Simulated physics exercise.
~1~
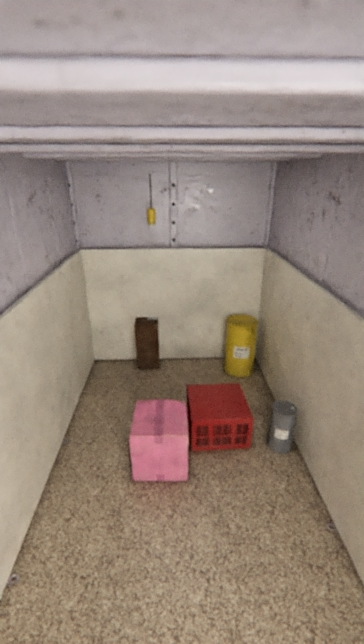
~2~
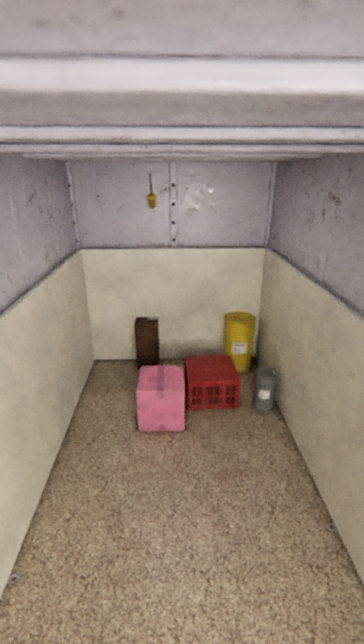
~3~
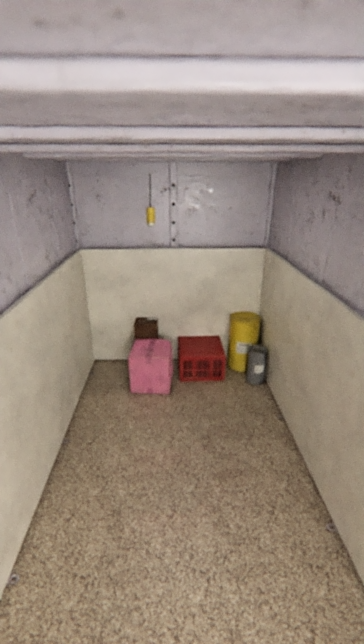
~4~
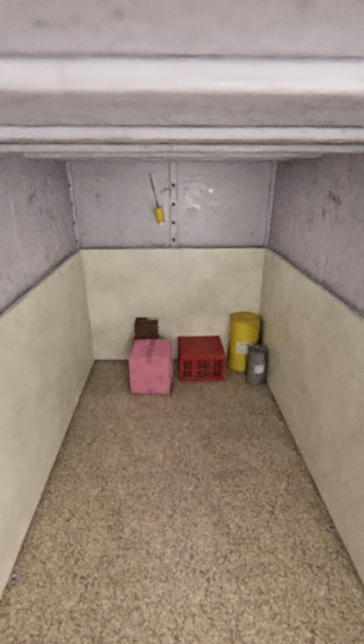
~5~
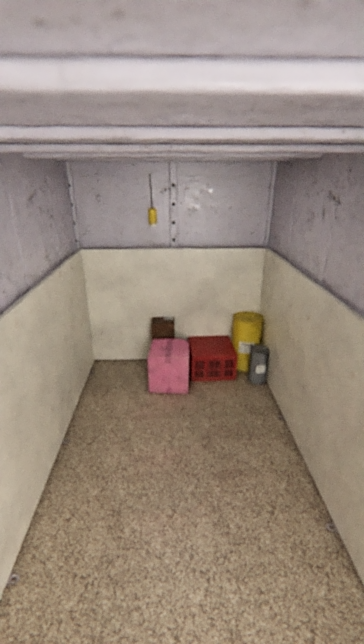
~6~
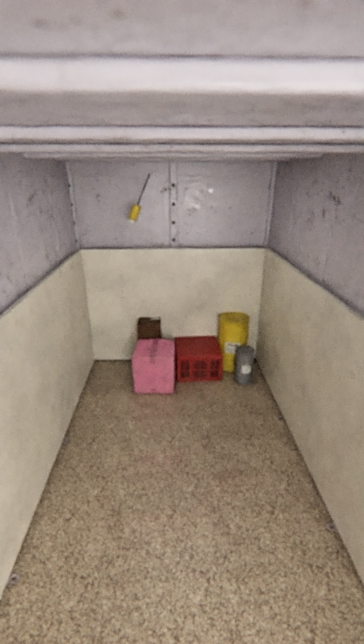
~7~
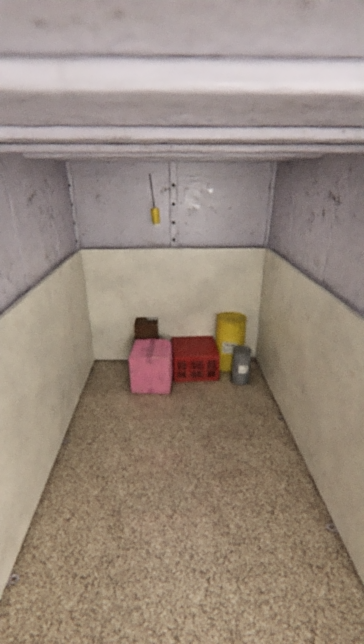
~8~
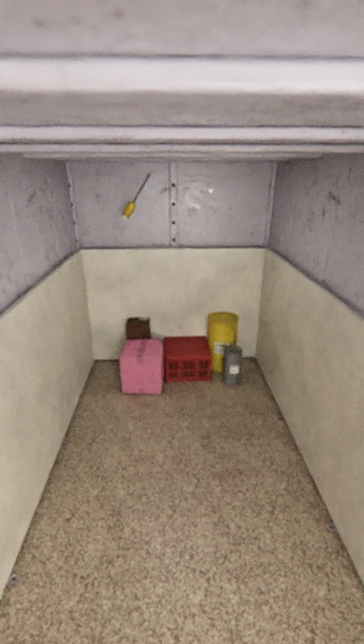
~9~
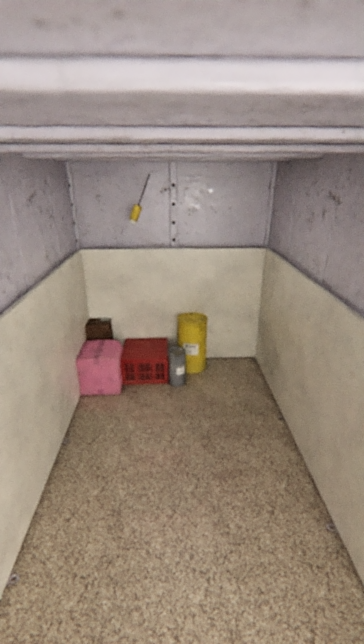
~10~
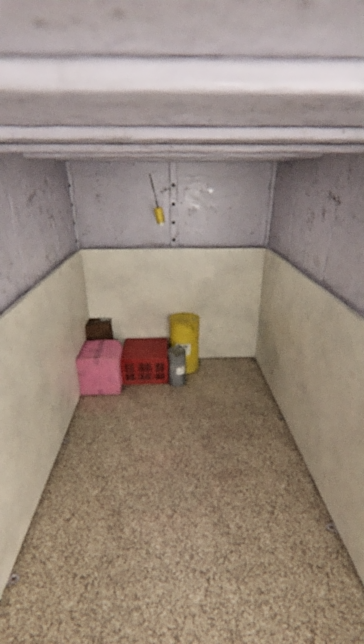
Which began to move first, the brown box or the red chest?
The red chest began to move first, sliding toward the far wall while the brown box stayed in place. The brown box only moved later, when the load shifted to the right.
In the load bay of a van, a pink box, red chest and grey canister slid toward the far wall, then all five items shifted right and back left as the lamp swung, finally sliding farther left and ending bunched in the far left area.
